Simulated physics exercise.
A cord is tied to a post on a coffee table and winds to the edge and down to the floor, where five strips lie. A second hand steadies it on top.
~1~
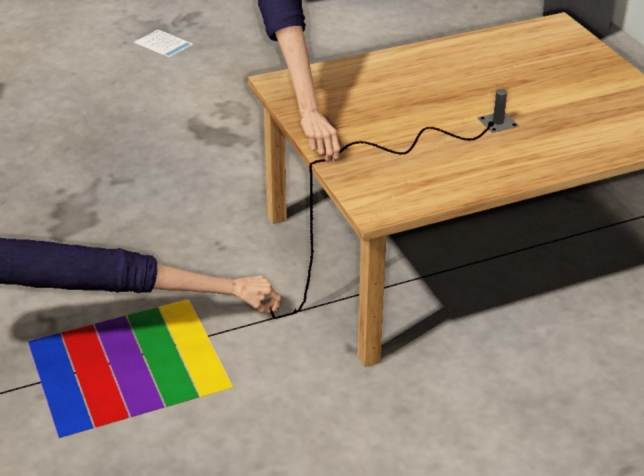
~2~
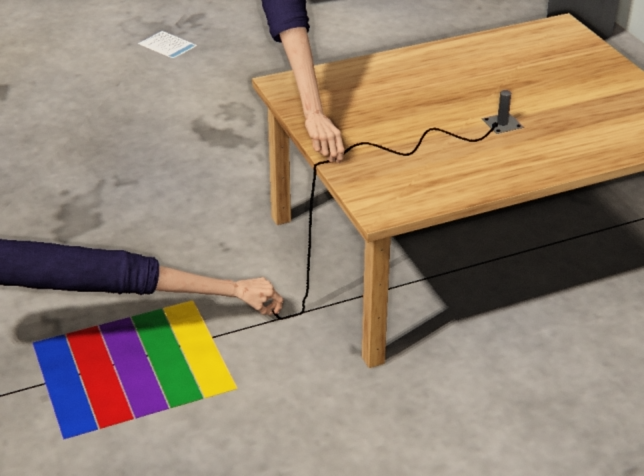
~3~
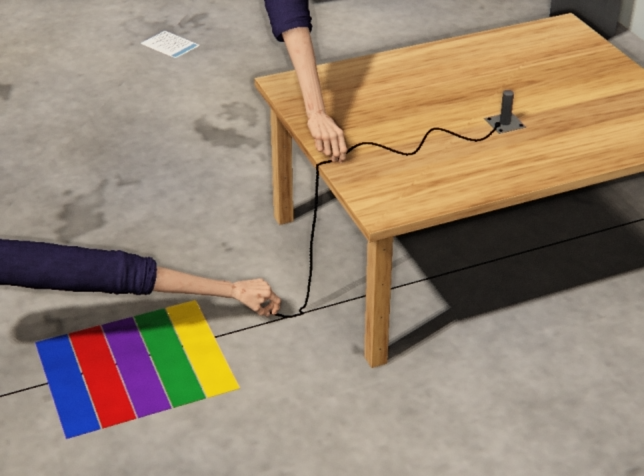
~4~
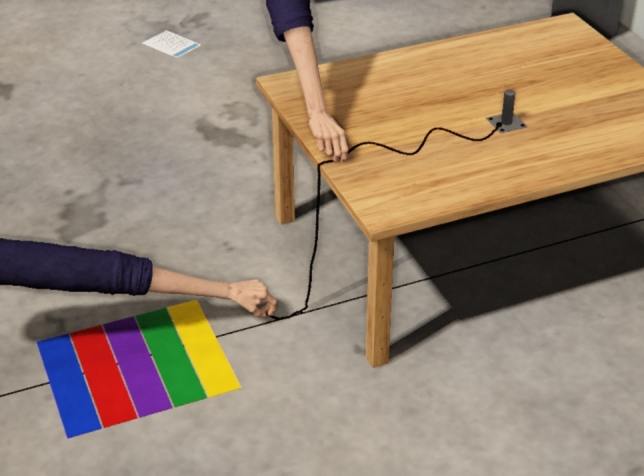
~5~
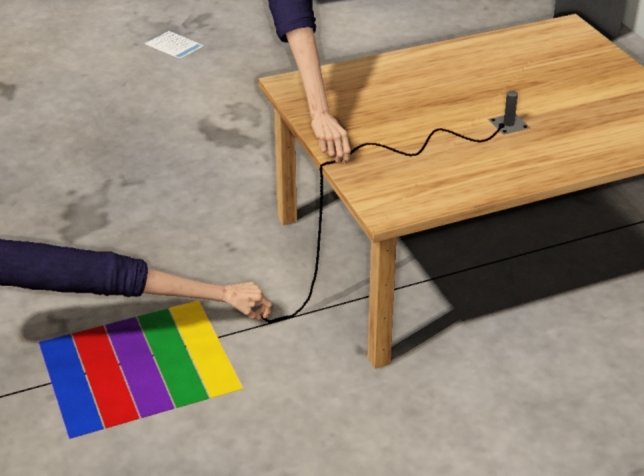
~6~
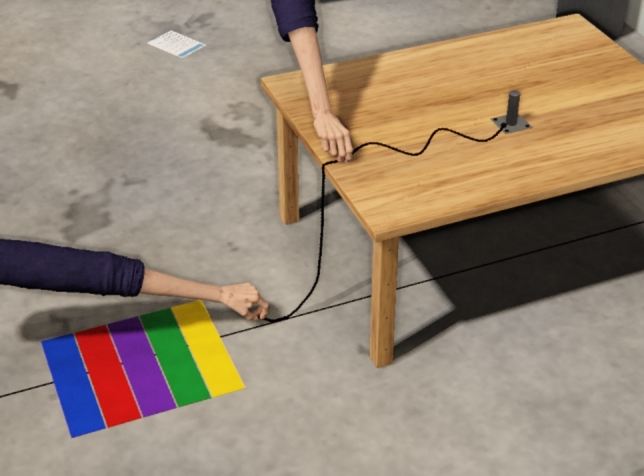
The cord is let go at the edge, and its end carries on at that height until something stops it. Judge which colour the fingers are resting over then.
The red strip.
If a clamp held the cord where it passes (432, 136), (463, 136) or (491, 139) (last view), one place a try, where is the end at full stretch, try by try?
It would sit near (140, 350) the first time, (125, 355) the second and (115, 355) the third.
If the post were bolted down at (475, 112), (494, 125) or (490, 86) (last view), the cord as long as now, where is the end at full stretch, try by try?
Going through the tries, you get (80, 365), then (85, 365), then (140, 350).
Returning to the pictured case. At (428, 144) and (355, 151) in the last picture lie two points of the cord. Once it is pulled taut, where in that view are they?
The first lands at (397, 149), while the second lands at (312, 180).
Soon after, end near (158, 344); over green.
Then, end near (124, 354); over purple.
At full stretch, end near (105, 359); over red. The red one.
